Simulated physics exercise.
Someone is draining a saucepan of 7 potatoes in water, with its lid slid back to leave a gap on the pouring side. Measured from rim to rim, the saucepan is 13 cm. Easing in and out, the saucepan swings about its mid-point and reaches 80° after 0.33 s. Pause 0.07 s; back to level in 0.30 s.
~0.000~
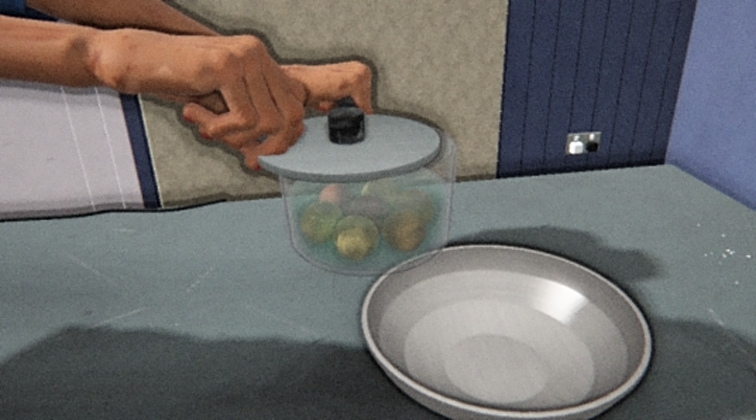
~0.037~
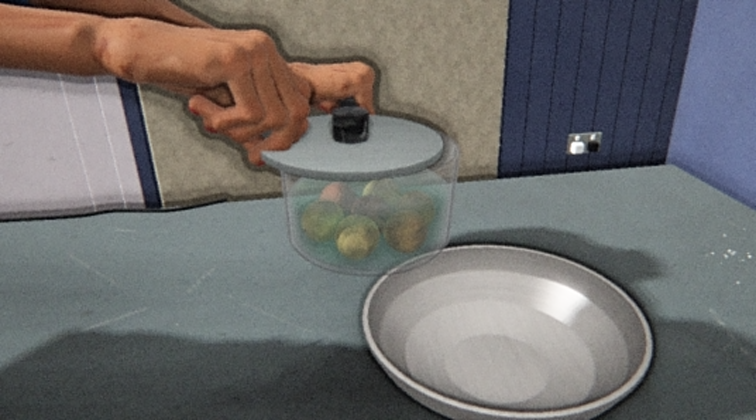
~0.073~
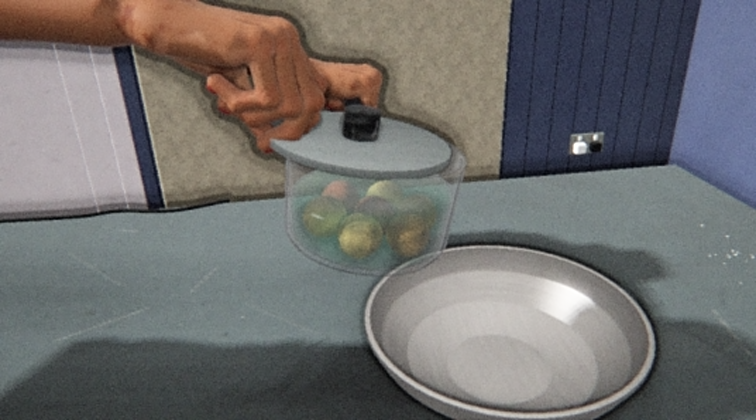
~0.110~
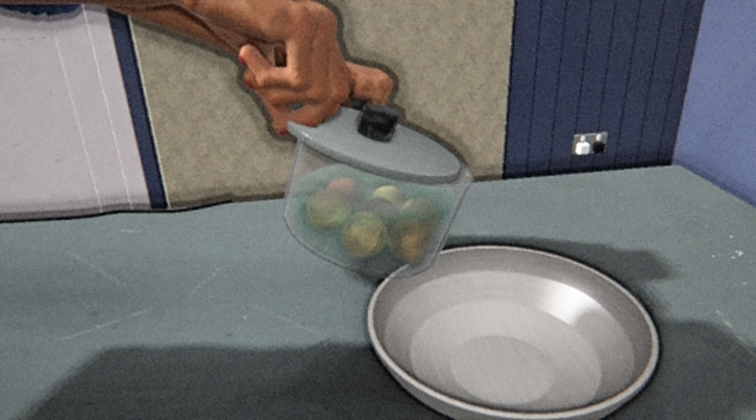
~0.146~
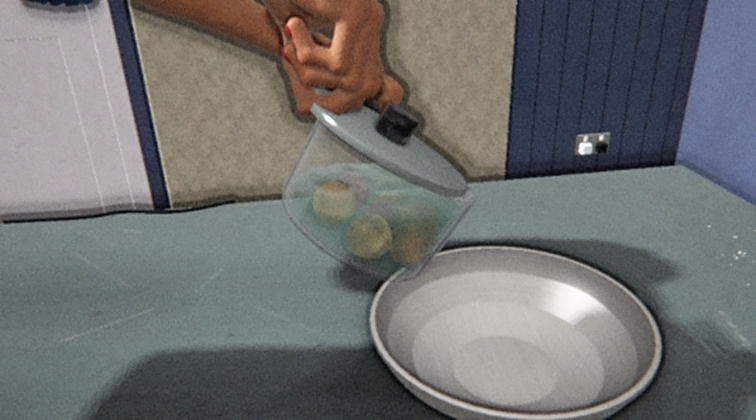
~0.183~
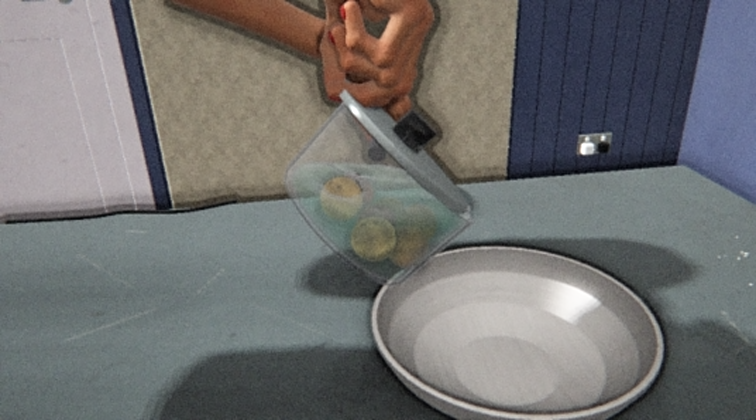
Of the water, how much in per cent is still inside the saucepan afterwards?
Close to 52 per cent is left.
After 0.31 s the tilt is 79° and 81 per cent of the water is still in the saucepan.
After 0.41 s the tilt is 80° and 66 per cent of the water is still in the saucepan.
After 0.50 s the tilt is 59° and 55 per cent of the water is still in the saucepan.
After 0.61 s the tilt is 16° and 52 per cent of the water is still in the saucepan.
In the end 52 per cent of the water is still in the saucepan.
